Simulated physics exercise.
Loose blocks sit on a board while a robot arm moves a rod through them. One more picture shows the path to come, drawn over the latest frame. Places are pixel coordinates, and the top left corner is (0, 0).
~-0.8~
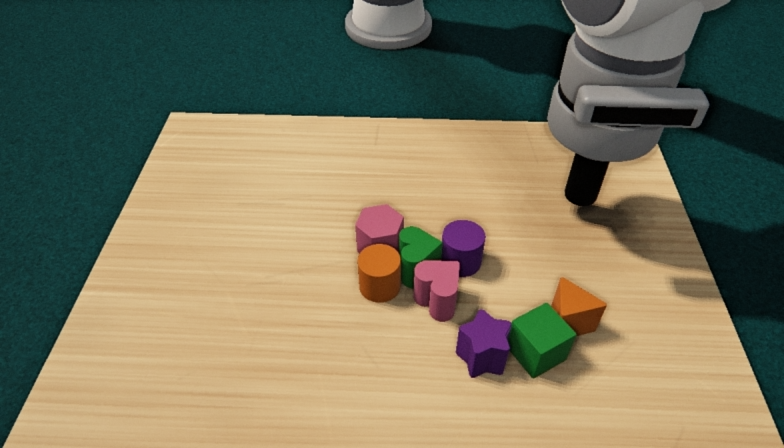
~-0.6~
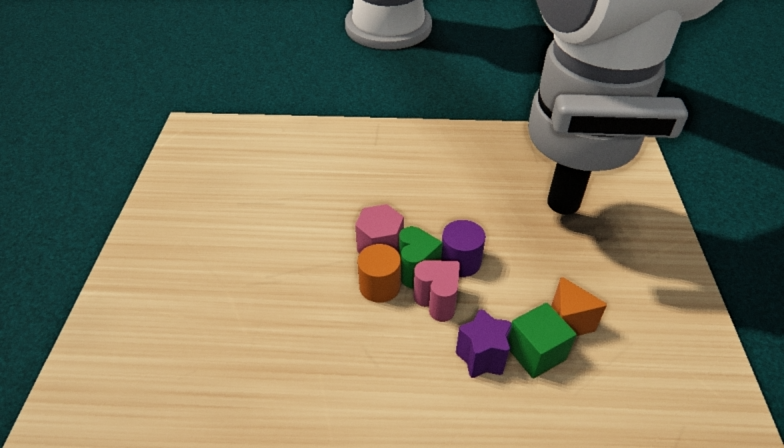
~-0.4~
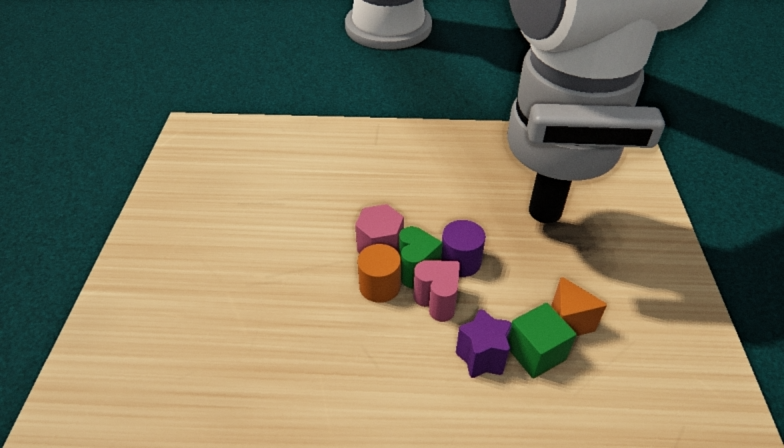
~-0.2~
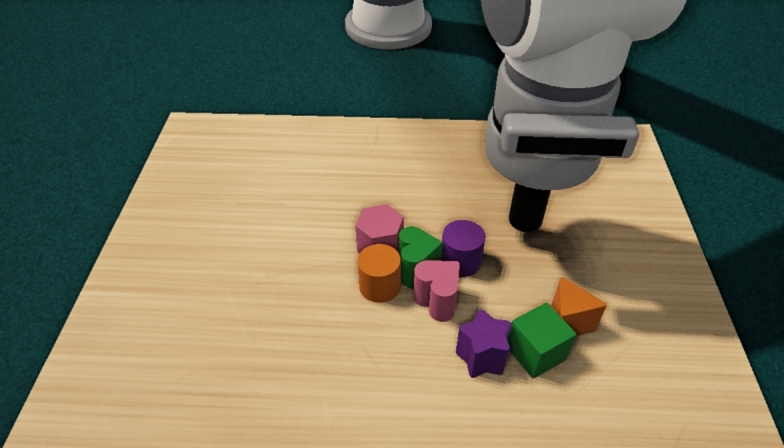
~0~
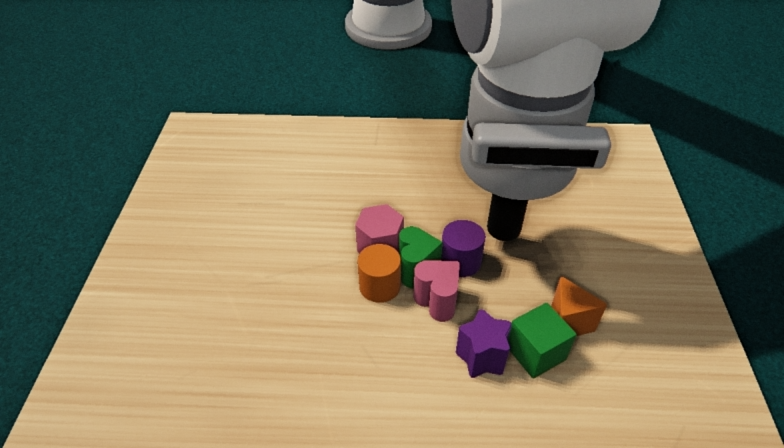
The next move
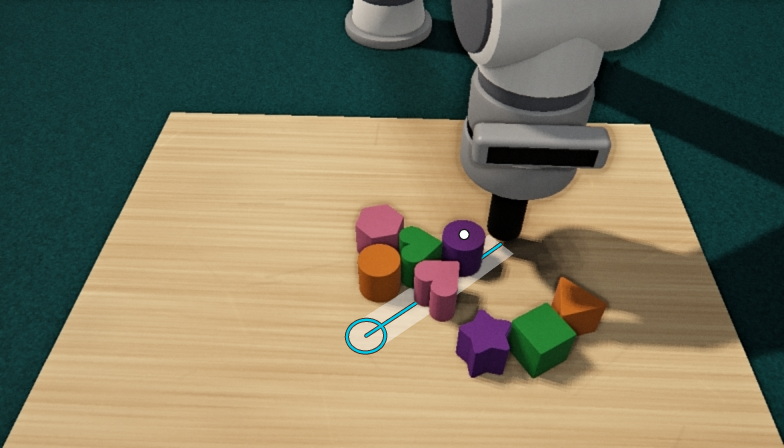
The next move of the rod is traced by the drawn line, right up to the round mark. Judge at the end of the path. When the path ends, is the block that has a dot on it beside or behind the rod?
No.
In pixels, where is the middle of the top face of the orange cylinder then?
The top centre is at (328, 258).
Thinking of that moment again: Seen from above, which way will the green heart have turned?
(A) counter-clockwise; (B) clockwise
(B)
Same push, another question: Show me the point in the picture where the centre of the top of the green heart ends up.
The answer is (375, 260).
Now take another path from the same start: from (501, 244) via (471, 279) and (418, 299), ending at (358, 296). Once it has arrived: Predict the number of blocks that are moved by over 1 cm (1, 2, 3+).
The way I see it, the answer is three or more.
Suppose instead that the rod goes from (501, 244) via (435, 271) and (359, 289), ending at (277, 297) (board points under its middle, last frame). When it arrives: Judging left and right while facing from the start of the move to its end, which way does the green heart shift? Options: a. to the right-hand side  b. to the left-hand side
I choose b.
The line goes straight from (501, 244) to (366, 336); the dot is on the purple cylinder.
On the path given first. One third of the way, rod at (462, 259); orange cylinder at (343, 260); green heart at (390, 256), turned 70° clockwise; pink heart at (424, 297); purple cylinder at (431, 263).
Two thirds of the way, rod at (416, 290); orange cylinder at (328, 258); green heart at (373, 258), turned 105° clockwise; pink heart at (411, 321), turned 35° anticlockwise; purple cylinder at (380, 294).
At the end, rod at (365, 323); orange cylinder at (328, 258); green heart at (373, 258), turned 105° clockwise; pink heart at (410, 323), turned 40° anticlockwise; purple cylinder at (321, 322).
